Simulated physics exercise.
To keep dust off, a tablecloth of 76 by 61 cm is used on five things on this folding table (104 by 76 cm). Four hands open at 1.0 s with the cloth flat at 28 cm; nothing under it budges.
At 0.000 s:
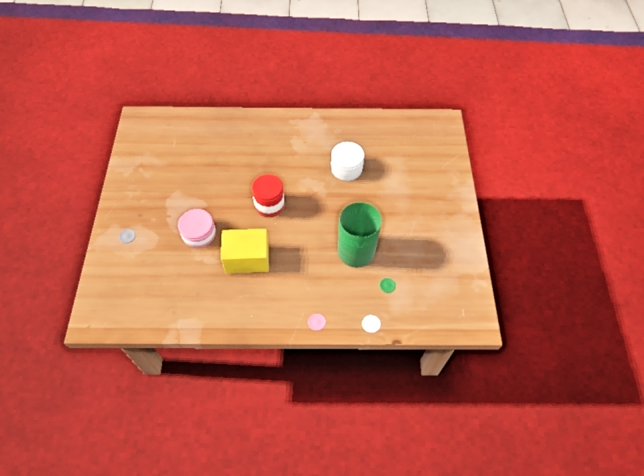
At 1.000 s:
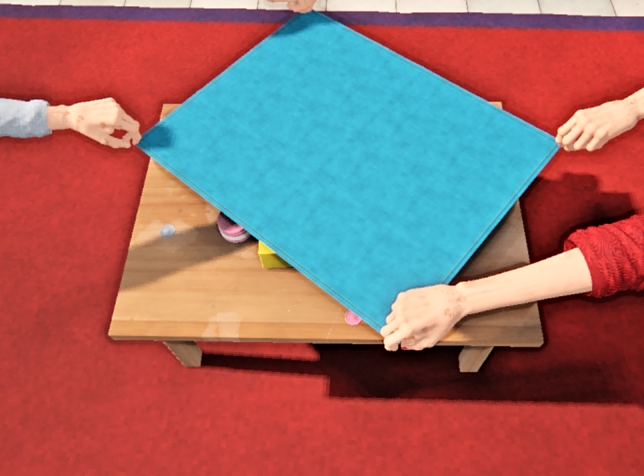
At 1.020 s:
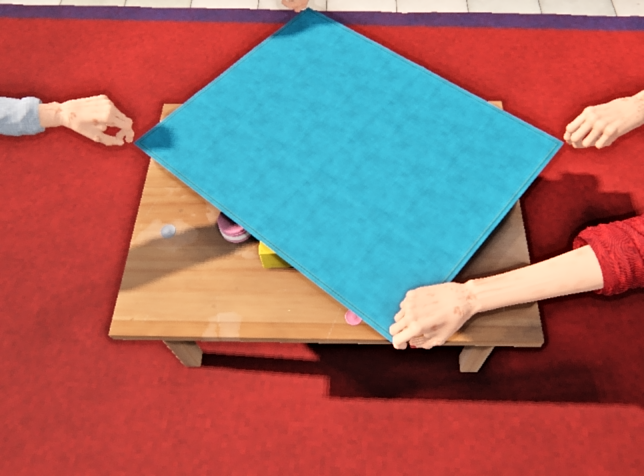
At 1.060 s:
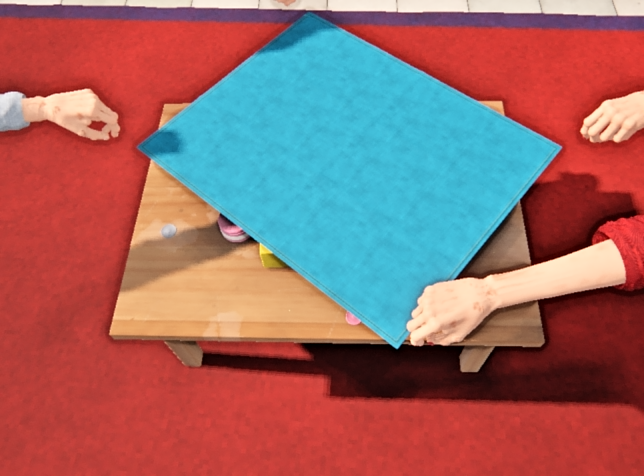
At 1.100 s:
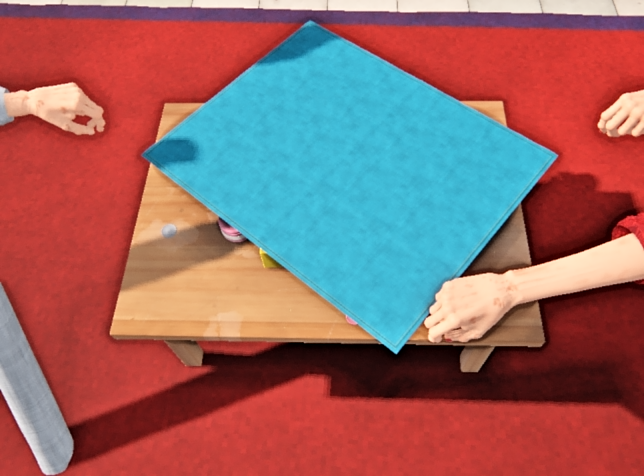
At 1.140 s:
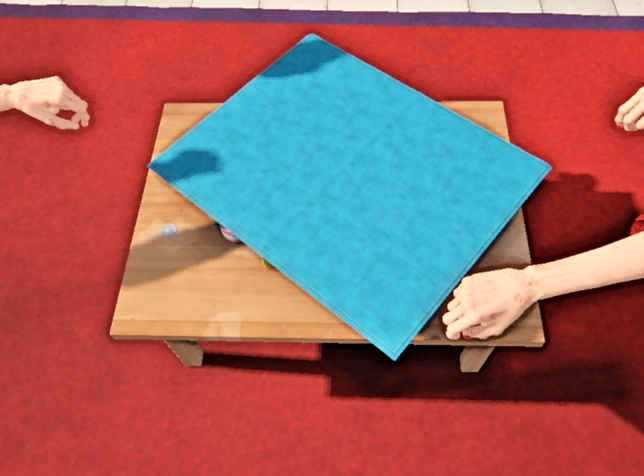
Hands held a flat blue cloth by its corners over a wooden table with a green cup, tins and a yellow block, then let go and drew back as the cloth sank lower, still spread out.
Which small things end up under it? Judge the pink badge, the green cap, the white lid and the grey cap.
In order: The pink badge gets covered; the green cap gets covered; the white lid gets covered; the grey cap remains in the open.
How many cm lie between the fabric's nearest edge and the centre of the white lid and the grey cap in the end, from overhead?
Roughly 3 cm, 4 cm.
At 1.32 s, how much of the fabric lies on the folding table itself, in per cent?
Some 20 per cent.
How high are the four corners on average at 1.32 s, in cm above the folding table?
About 0 cm.
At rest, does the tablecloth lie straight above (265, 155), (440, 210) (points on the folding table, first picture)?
The first gets covered; the second still shows.
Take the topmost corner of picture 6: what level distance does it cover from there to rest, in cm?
About 6 cm.
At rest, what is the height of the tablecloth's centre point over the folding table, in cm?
Some 12 cm up.
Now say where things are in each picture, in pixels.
The first frame shows shows, pink badge (317, 322); green cap (388, 285); white lid (371, 324); grey cap (127, 236); pink tin (195, 223), 5 cm tall; red tin (268, 186), 9 cm tall; white canister (348, 154), 6 cm tall; green cup (361, 219), 15 cm tall; yellow block (244, 244), 8 cm tall.
The second frame shows shows, tablecloth corners (133, 143) (308, 7) (563, 143) (397, 346); highest point 28 cm, lowest 28 cm.
The third frame shows shows, tablecloth corners (134, 143) (308, 7); highest point 28 cm, lowest 28 cm.
The fourth frame shows shows, tablecloth corners (137, 147) (309, 12); highest point 26 cm, lowest 26 cm.
The fifth frame shows shows, tablecloth corners (141, 155) (310, 21); highest point 23 cm, lowest 23 cm.
The sixth frame shows shows, tablecloth corners (148, 167) (311, 34) (551, 168) (395, 361); highest point 20 cm, lowest 19 cm.
At 1.3 s, 20 % of it is down, spanning 91 by 81 cm, above pink badge, white lid, green cap.
At 1.5 s, 25 % of it is down, spanning 90 by 82 cm, above pink badge, white lid, green cap.
At 1.7 s, 30 % of it is down, spanning 86 by 83 cm, above pink badge, white lid, green cap.
At 1.9 s, 30 % of it is down, spanning 86 by 83 cm, above pink badge, white lid, green cap.
At 2.7 s, 30 % of it is down, spanning 86 by 82 cm, above pink badge, white lid, green cap.
